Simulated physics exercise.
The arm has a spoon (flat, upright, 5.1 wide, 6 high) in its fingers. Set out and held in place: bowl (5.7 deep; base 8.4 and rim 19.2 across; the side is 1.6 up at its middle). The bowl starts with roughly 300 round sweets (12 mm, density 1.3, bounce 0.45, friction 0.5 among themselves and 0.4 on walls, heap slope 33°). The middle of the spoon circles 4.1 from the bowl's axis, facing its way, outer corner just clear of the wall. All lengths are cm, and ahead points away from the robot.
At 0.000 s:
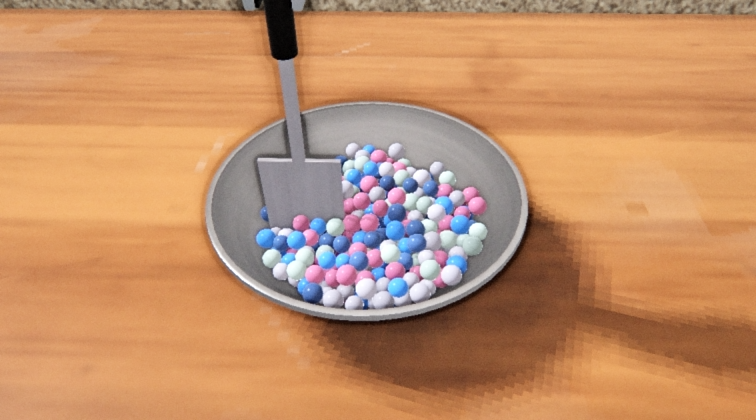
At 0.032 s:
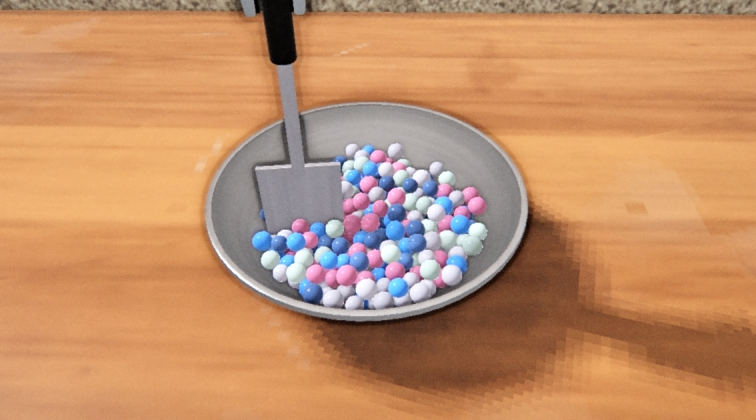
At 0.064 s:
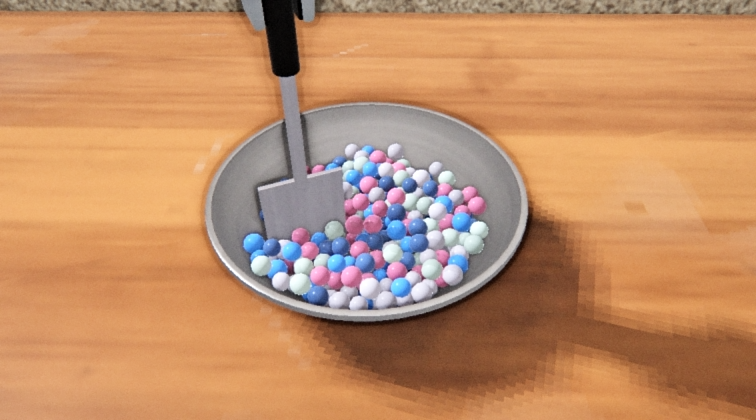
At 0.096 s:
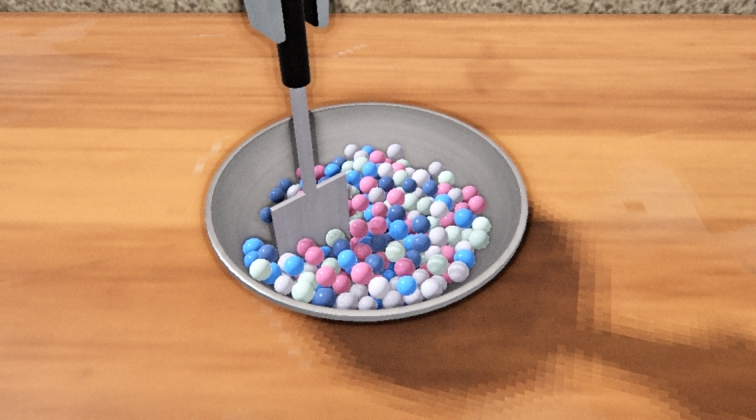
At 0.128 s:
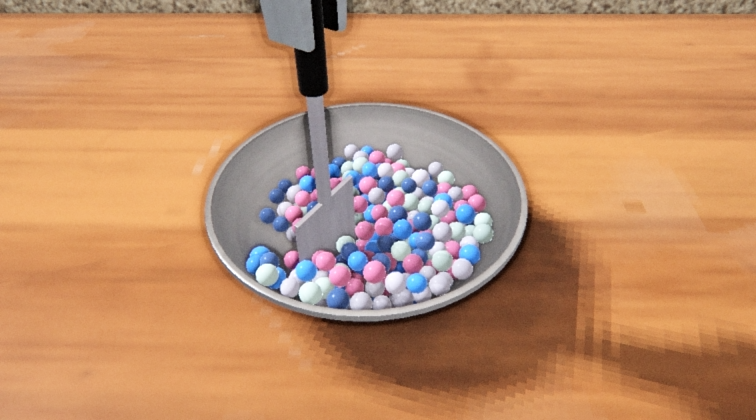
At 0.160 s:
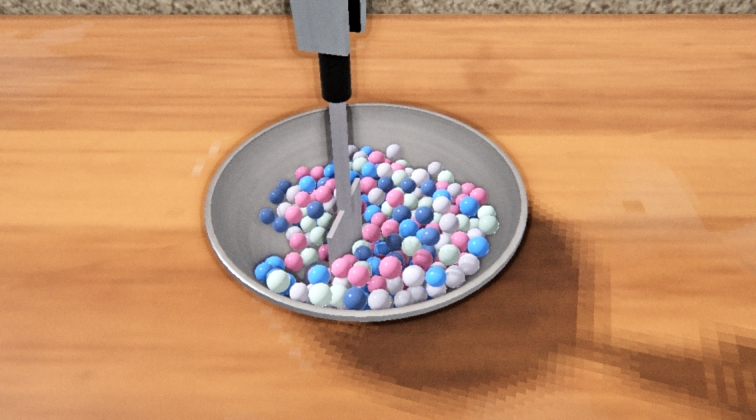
A shallow grey bowl heaped with small round sweets sits on a striped wooden surface, seen from above at an angle by a still camera, with a speckled strip along the far edge. The sweets are pink, white, pale green, light blue and dark blue, and a flat grey blade on a black handle, held by a grey gripper, stands among them at the left. The blade sweeps toward the viewer and rightward, turning until it looks edge-on, pushing nearby sweets along.
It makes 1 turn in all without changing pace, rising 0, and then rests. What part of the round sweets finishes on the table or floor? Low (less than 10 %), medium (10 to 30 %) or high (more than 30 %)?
A medium share, 10 to 30 %, ends on the table or floor.
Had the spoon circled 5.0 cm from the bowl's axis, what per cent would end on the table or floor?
In that case some 20 per cent.
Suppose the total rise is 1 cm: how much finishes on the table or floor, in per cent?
About 15 per cent.
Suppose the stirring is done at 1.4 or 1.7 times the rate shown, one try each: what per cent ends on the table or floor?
Some 30 and 40 per cent.
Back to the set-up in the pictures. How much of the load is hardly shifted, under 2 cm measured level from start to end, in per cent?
Roughly 5 per cent.
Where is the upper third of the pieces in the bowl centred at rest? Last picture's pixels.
At about (305, 255).
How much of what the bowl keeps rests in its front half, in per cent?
Some 70 per cent.
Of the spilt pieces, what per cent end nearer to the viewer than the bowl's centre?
Roughly 20 per cent.
By 0.36 s, 185° round, highest piece 8 above the table; 299 in the bowl, 1 on the table or floor, 2 in flight or on the tool.
By 0.57 s, 294° round, highest piece 8 above the table; 270 in the bowl, 22 on the table or floor, 10 in flight or on the tool.
By 0.87 s, 0° round, highest piece 6 above the table; 258 in the bowl, 43 on the table or floor, 1 in flight or on the tool.
By 1.57 s, 0° round, highest piece 6 above the table; 258 in the bowl, 44 on the table or floor.
Final count, 258 in the bowl, 44 on the table or floor. That is 15 % on the table or floor.
